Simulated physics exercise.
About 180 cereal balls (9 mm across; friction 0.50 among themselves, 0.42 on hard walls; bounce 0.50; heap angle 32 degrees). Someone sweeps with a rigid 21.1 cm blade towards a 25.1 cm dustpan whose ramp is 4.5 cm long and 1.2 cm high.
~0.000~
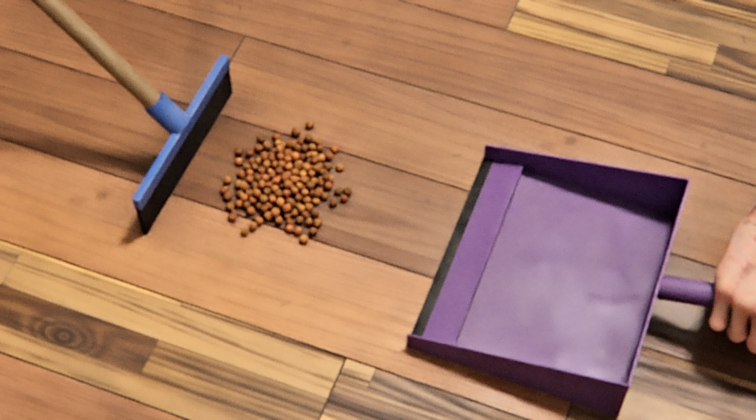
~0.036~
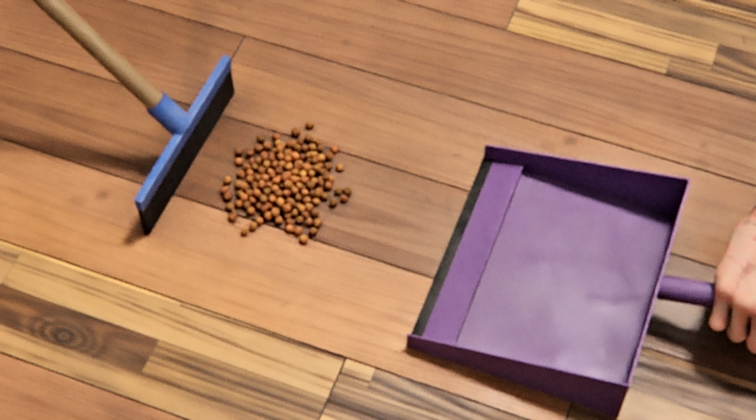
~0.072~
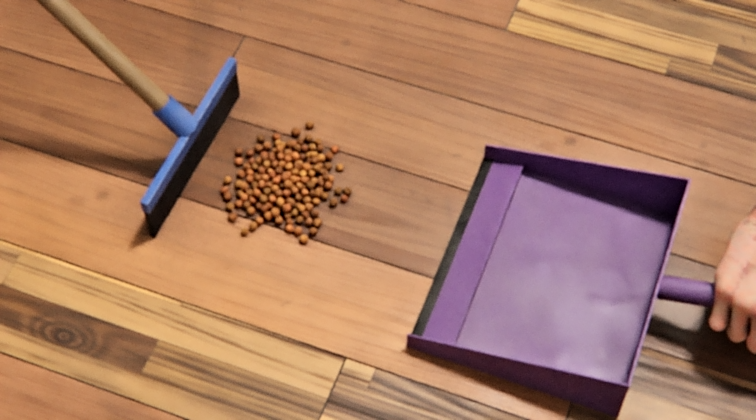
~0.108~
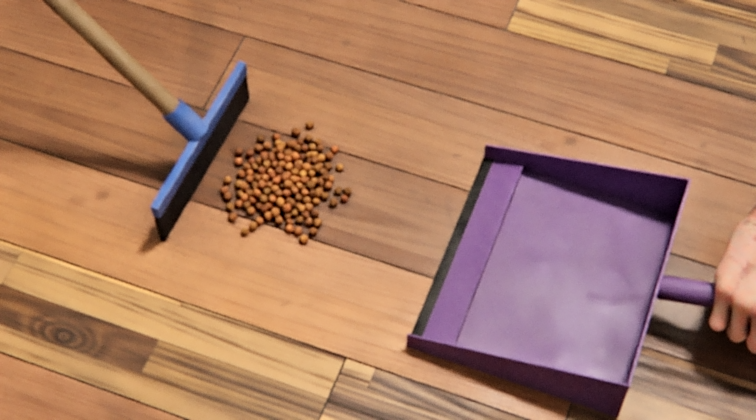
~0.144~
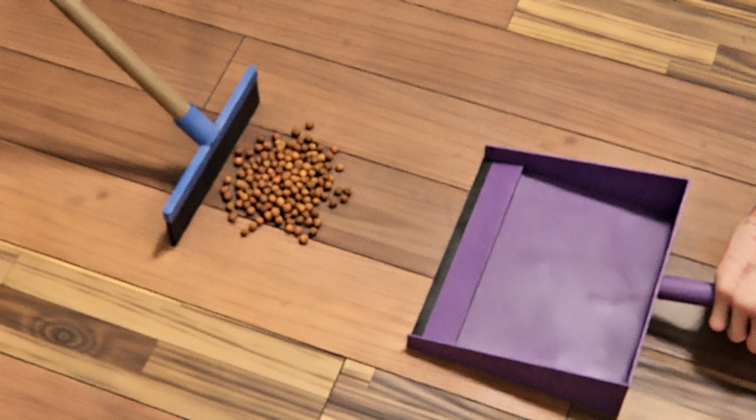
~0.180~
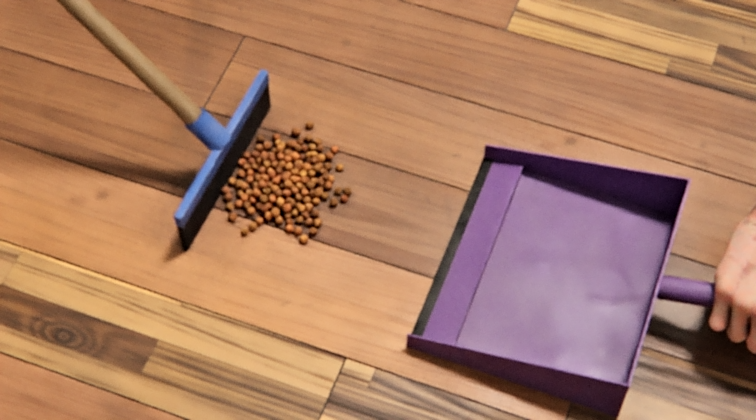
To begin with, a blue-edged blade on a wooden handle rests left of a loose pile of small brown balls on a wooden floor, while a hand holds a purple dustpan at right. The blade then slides a short way rightward to the pile's left edge, as the dustpan stays still.
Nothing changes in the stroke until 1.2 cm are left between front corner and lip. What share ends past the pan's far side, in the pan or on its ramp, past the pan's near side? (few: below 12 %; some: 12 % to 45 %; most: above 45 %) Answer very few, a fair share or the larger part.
Past the pan's far side: Very few; in the pan or on its ramp: The larger part; past the pan's near side: Very few.
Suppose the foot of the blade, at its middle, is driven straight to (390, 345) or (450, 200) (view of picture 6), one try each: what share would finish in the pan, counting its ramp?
Some 30 and 55 per cent.
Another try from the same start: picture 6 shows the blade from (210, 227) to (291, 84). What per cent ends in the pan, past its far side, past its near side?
Pan 65, far 5, near 0.
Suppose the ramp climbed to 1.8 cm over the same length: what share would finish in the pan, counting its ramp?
Then about 60 per cent.
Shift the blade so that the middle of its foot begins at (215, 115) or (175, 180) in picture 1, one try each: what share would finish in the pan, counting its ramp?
Some 50 and 50 per cent.
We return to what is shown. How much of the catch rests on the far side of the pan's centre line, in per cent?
Some 50 per cent.
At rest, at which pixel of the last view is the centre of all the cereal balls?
At about (455, 249).
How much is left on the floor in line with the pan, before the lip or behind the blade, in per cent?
Some 35 per cent.
Then, at 0.49 s, middle of the blade 14 cm from the lip; 0 % over the lip, far side 0 %, near side 0 %.
After 0.69 s, middle of the blade 6 cm from the lip; 0 % over the lip, far side 0 %, near side 0 %.
After 1.01 s, middle of the blade 2 cm from the lip; 65 % over the lip, far side 0 %, near side 0 %.
By 1.3 s all is still; far side 0 %, pan 65 %, near side 0 %, in front of the lip or behind the blade 35 %.
